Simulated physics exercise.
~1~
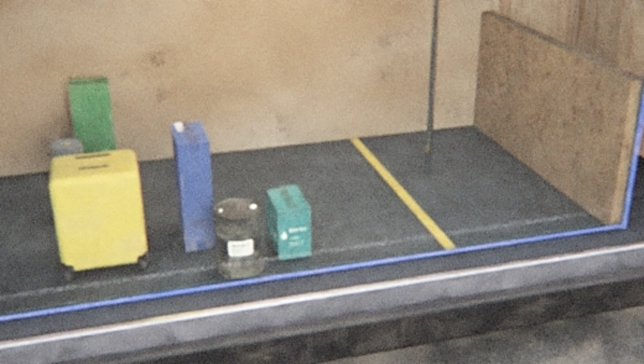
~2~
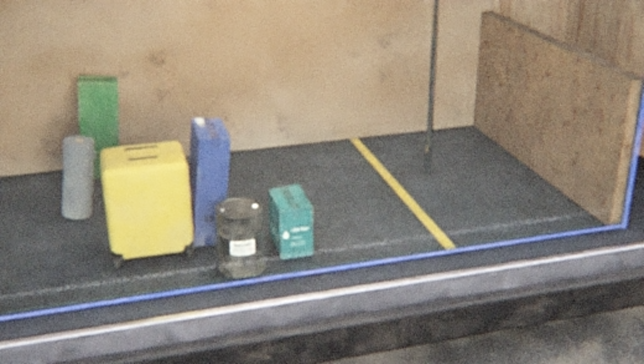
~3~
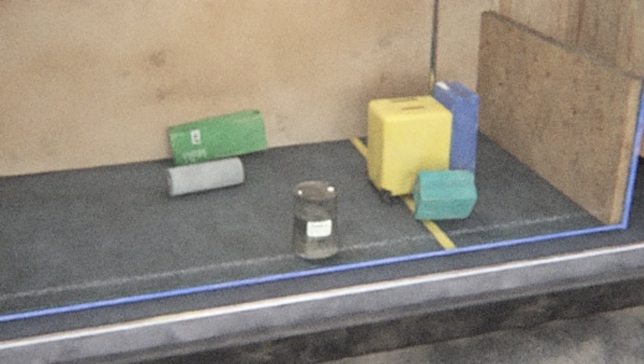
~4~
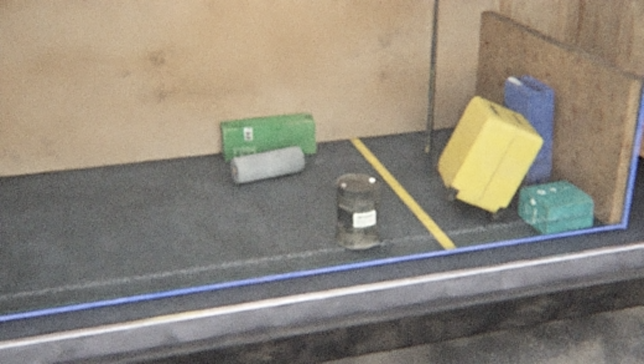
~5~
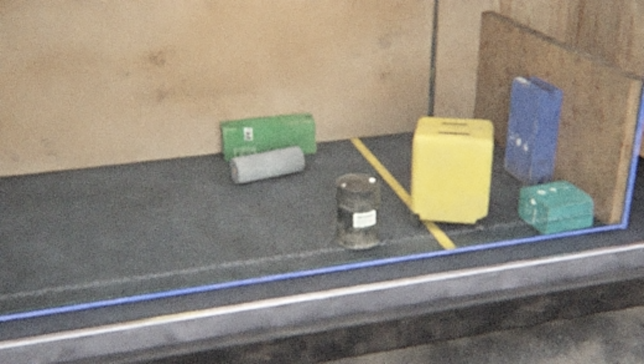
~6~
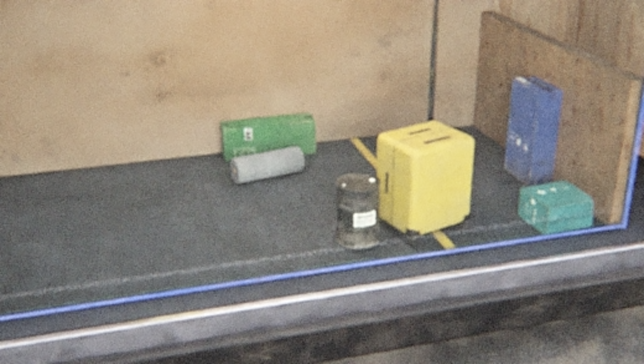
In a van's load bay, boxes, a grey roll, a dark drum and a yellow wheeled case slid right, the green box and roll toppling, before the case tilted beyond the yellow line, then rolled back upright and stopped beside the drum.
